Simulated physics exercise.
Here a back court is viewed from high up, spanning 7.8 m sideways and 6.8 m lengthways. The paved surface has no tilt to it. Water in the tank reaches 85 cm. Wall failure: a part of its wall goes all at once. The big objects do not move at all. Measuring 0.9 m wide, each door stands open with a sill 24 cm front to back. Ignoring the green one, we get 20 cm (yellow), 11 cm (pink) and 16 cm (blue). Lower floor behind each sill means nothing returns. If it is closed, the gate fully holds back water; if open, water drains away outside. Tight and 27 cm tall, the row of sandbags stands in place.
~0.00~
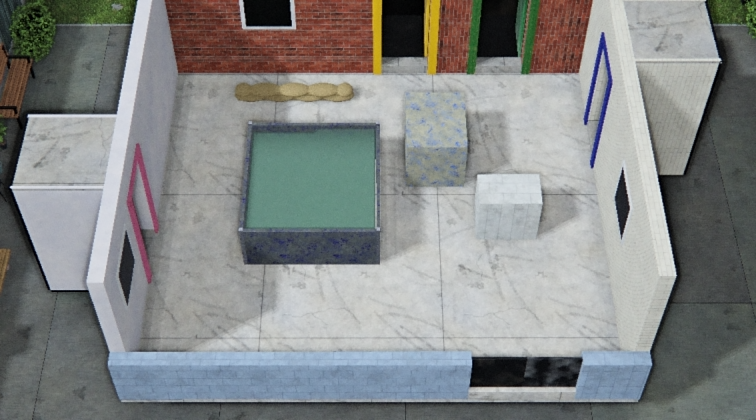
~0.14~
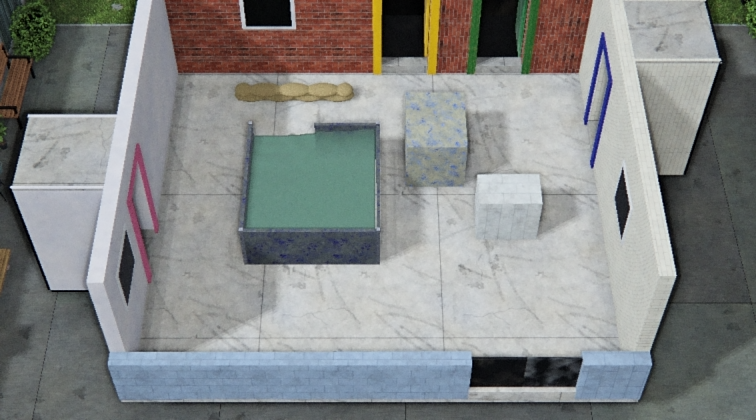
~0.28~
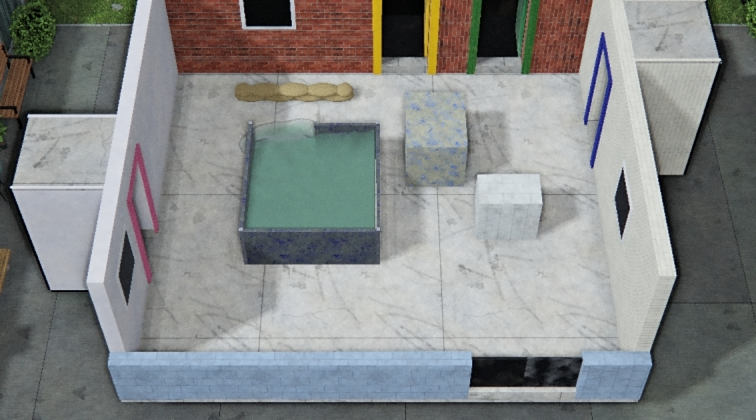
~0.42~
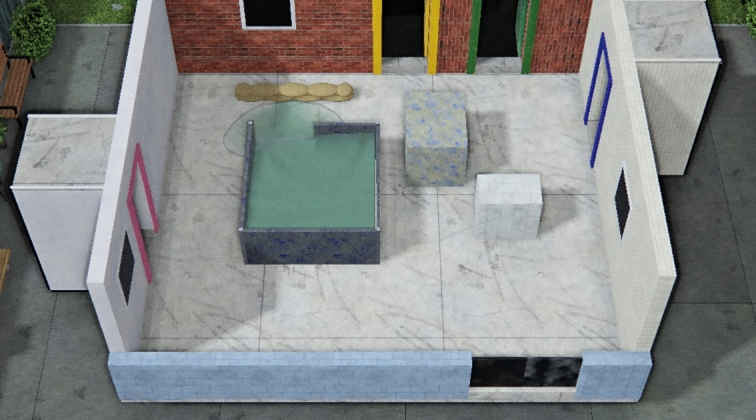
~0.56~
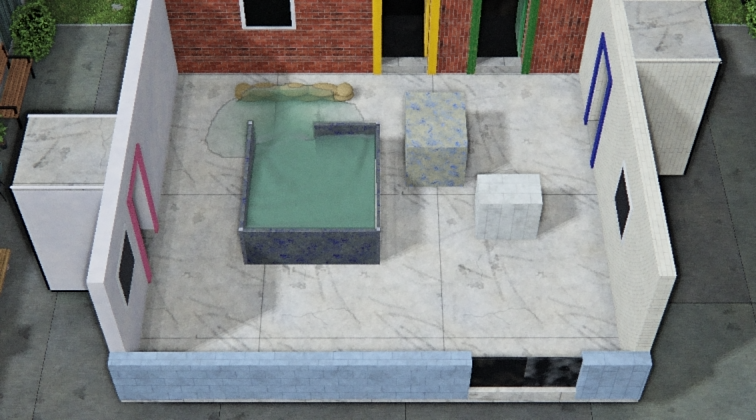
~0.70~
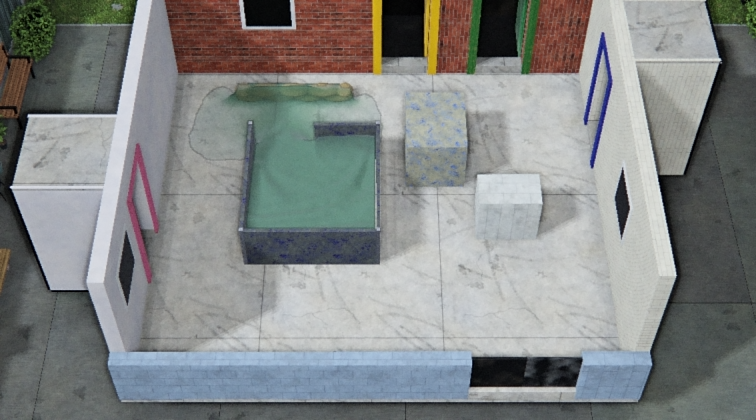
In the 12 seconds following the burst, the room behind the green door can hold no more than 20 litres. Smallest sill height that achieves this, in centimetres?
12 cm.
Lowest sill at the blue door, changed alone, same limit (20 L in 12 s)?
For blue: Close to 14.5 cm.
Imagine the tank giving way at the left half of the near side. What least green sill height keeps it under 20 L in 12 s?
Then 9.5 cm.
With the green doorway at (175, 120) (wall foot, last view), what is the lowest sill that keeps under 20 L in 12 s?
Close to 36 cm at the least.
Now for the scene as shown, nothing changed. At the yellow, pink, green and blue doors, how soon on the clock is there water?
It gets to yellow after 1.1 s, pink after 2.8 s, green after 1.8 s and blue after 2.8 s.
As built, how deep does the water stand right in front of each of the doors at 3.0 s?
Centimetres: Yellow = 7, pink = 4, green = 6, blue = 6.
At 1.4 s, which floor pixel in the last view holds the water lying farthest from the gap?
Somewhere near the pixel (448, 84).
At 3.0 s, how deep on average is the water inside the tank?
On average, around 41 cm.
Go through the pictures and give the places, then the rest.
In the first frame, the tank at (312, 178) is whole and still, 85 cm deep; the green door at (502, 35) is dry.
In the second frame, water pours out on the far side and has run 0.3 m, to a hidden place; about 11 cm deep outside, 85 cm at the back.
In the third frame, the front is at a hidden place, 0.9 m from the gap on the far side; 1.1 m2 of floor is wet, 85 cm left at the back.
In the fourth frame, the gap is on the far side, the front 1.4 m out at (269, 105); the back of the tank holds 85 cm.
In the fifth frame, the gap is on the far side, the front 1.5 m out at (266, 88); the back of the tank holds 82 cm.
In the sixth frame, the gap is on the far side, the front 1.9 m out at (220, 91); the back of the tank holds 74 cm; 2.6 m in a straight line remain to the green door at (502, 35).
After 1.4 s water covers 20 % of the floor, deepest (58 cm) near (279, 105); it has not reached the green door.
After 3.0 s water covers 45 % of the floor, deepest (38 cm) near (173, 119); 6 cm at the green door, 0 litres in over its 19 cm sill.
After 12.0 s water covers 95 % of the floor, deepest (18 cm) near (590, 234); 9 cm at the green door, 0 litres in over its 19 cm sill.
At the green door as built, the water arrived by 1.9 s and peaked near 16 cm at 7.6 s.
With a sill of 10.5 cm, 33 litres would have come in within the 12 s; with 14.5 cm, 6 litres. So under 20 litres takes about 12 cm.
